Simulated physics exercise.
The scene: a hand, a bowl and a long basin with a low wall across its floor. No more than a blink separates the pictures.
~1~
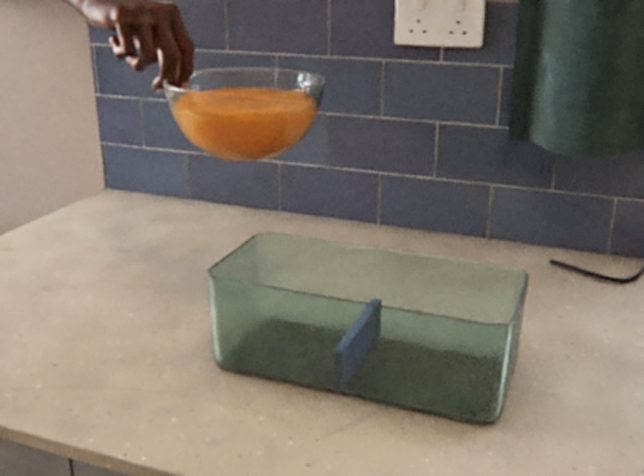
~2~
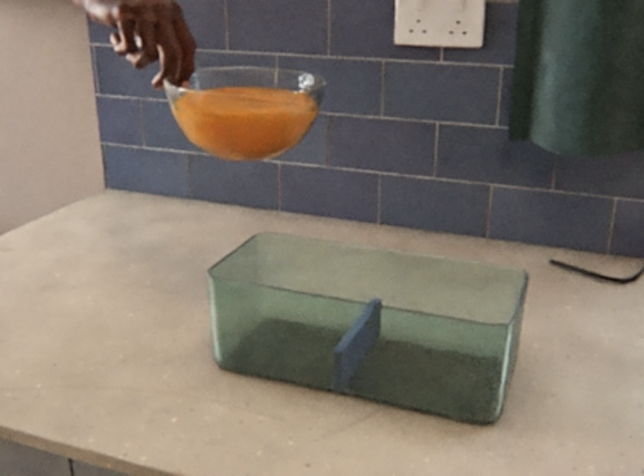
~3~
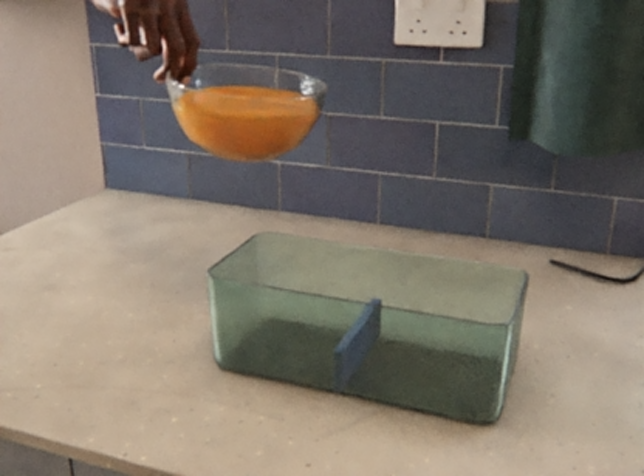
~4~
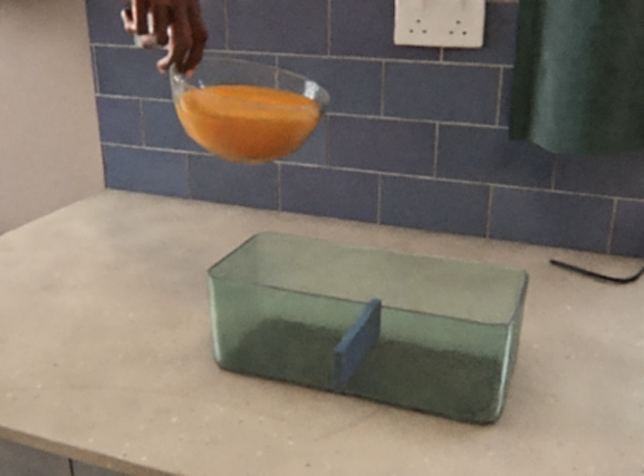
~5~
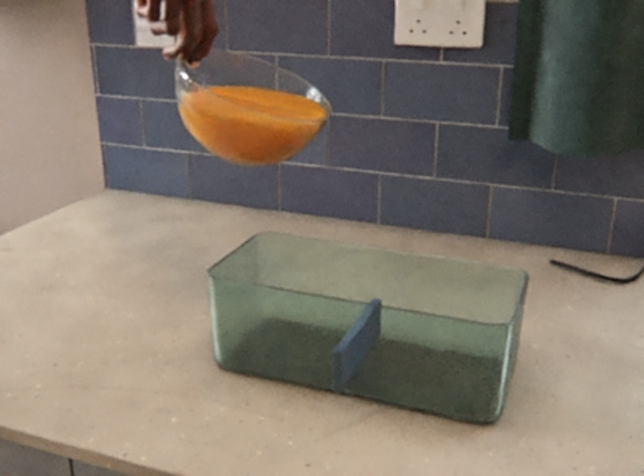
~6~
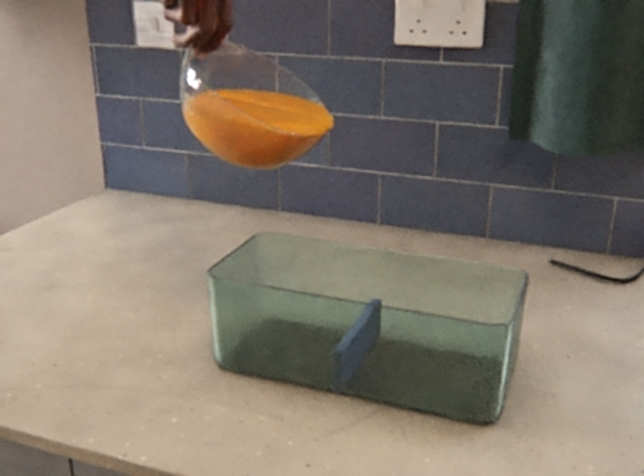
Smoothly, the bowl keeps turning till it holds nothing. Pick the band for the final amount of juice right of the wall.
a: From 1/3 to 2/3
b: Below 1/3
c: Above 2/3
Option a: From 1/3 to 2/3.
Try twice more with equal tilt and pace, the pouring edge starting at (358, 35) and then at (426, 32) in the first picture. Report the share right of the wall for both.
It would come to near 80 per cent, and then near 80 per cent.
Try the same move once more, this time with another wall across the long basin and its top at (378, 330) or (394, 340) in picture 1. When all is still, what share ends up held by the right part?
Near 25 % and 20 %.
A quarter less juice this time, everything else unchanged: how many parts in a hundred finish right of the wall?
Best guess: Around 40 %.
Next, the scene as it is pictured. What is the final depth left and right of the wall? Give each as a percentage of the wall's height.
Left of the wall 40 %, right of the wall 30 %.
A moment on, the bowl is tipped on its side and 15 per cent is still to pour, 5 is left of the wall and 31 right of it.
Next, the bowl is tipped right over and 0 per cent is still to pour, 44 is left of the wall and 50 right of it.
Then the bowl is tipped right over and 0 per cent is still to pour, 48 is left of the wall and 49 right of it.
Later the bowl is tipped right over and 0 per cent is still to pour, 48 is left of the wall and 49 right of it.
Finally, 48 per cent lies left of the wall, 49 right of it and 2 outside.
